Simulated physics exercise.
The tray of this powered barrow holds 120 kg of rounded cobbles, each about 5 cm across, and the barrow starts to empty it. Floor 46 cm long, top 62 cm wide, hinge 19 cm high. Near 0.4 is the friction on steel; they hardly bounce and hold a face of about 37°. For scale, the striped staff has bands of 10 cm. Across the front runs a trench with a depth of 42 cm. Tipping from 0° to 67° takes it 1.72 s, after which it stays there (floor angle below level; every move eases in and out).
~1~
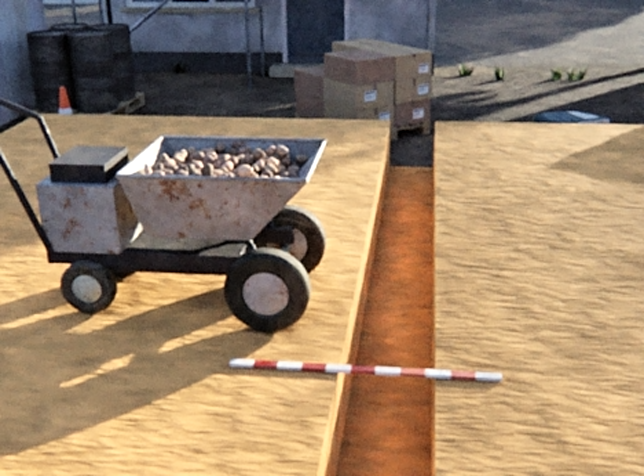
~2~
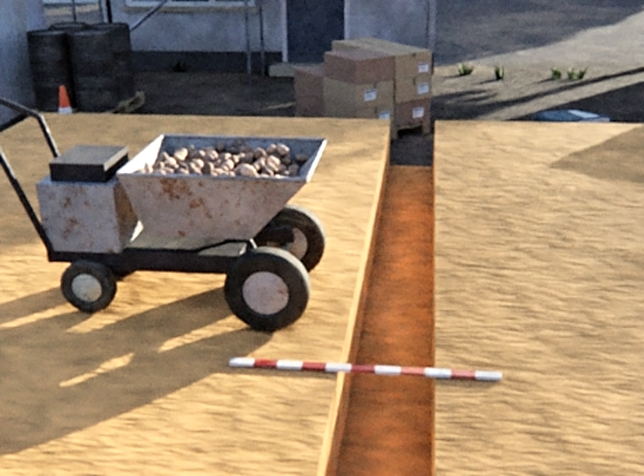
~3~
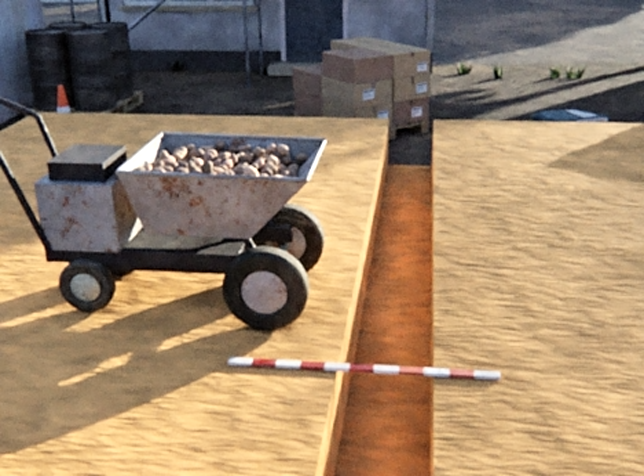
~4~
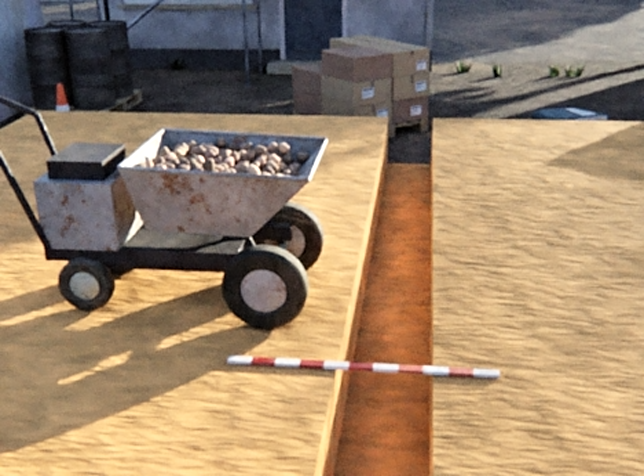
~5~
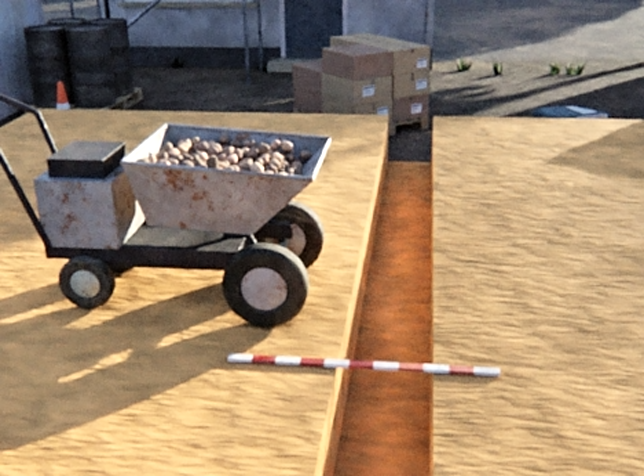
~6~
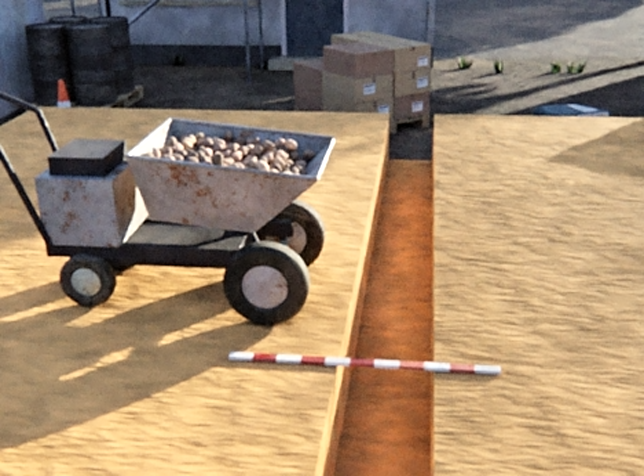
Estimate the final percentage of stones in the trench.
I would say 60 percent.
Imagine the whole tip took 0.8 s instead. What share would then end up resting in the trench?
In that case some 45 per cent.
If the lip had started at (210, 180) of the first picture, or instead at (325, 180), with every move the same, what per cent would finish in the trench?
Near 85 and near 40 percent.
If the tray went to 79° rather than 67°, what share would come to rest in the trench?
I'd expect around 65 in a hundred.
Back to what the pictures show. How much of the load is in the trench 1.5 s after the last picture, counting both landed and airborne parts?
At that moment: Approx. 25 %.
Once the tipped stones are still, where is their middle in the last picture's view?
Centre estimate: Around (422, 361).
Then, 1.0 s after the last picture the floor is at 57°, 99 % in the tray, 1 % in the trench; the foremost stones are at (405, 251).
Then, 1.5 s after the last picture the floor is at 67°, 51 % in the tray, 24 % in the trench, 26 % past the trench; the foremost stones are at (515, 305).
Then, 1.9 s after the last picture the floor is at 67°, 22 % in the tray, 39 % in the trench, 40 % past the trench; the foremost stones are at (579, 300).
Then, 3.8 s after the last picture the floor is at 67°, 0 % in the tray, 60 % in the trench, 40 % past the trench; the foremost stones are at (615, 299).
